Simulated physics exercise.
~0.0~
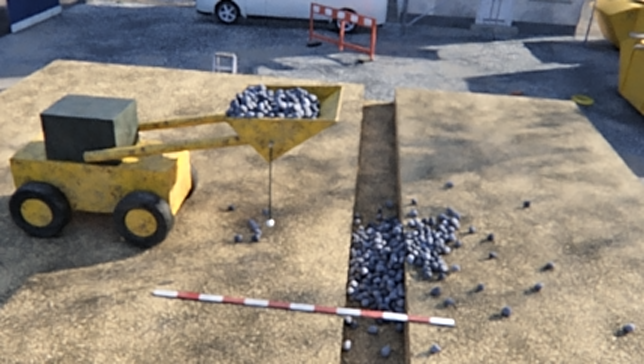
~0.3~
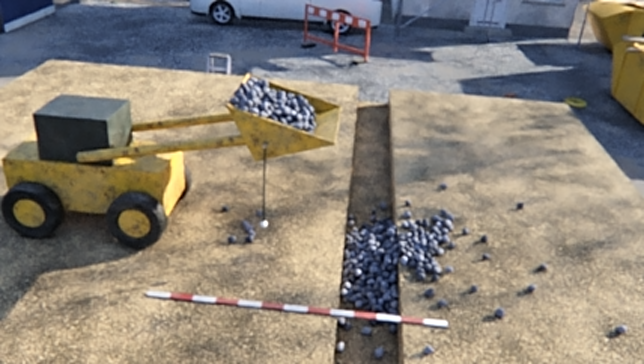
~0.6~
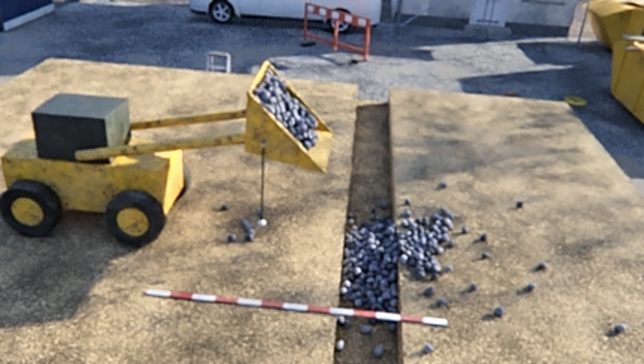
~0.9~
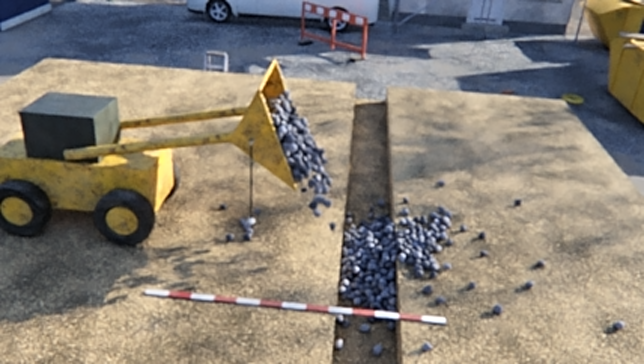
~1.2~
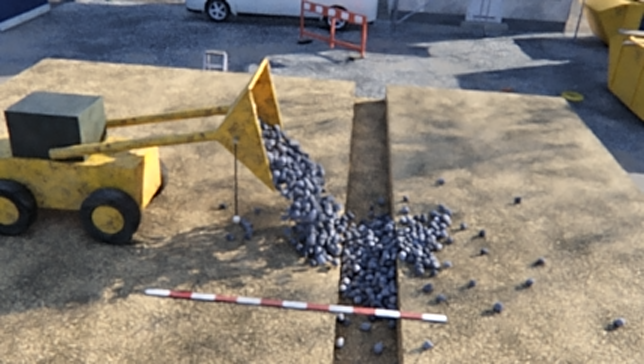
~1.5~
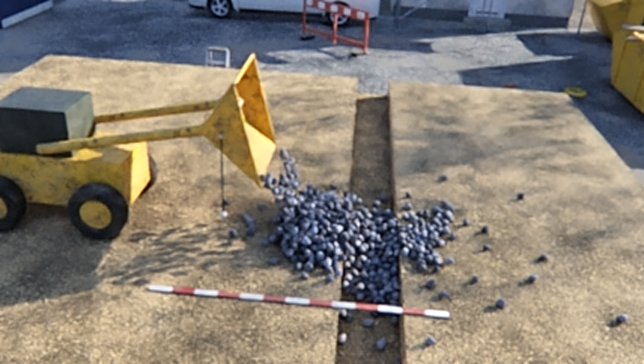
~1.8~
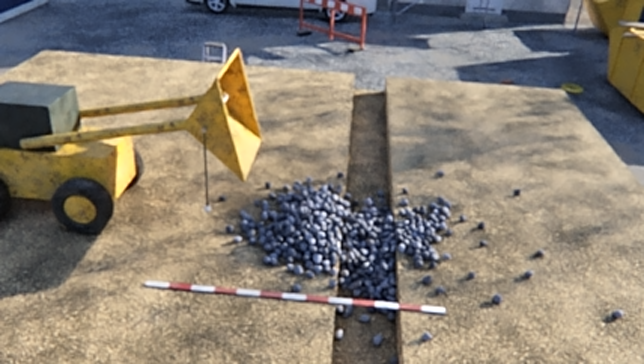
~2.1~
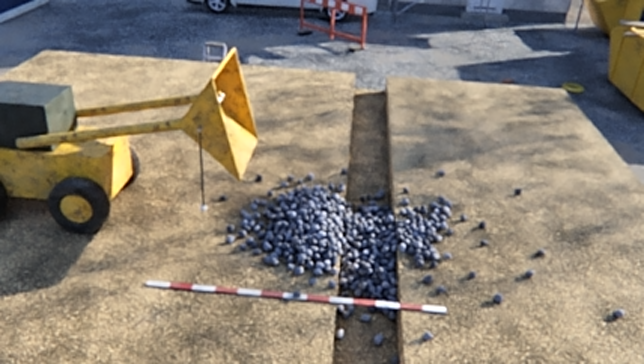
In a yard, a yellow loader backs left while tipping dark stones beside and into a trench.
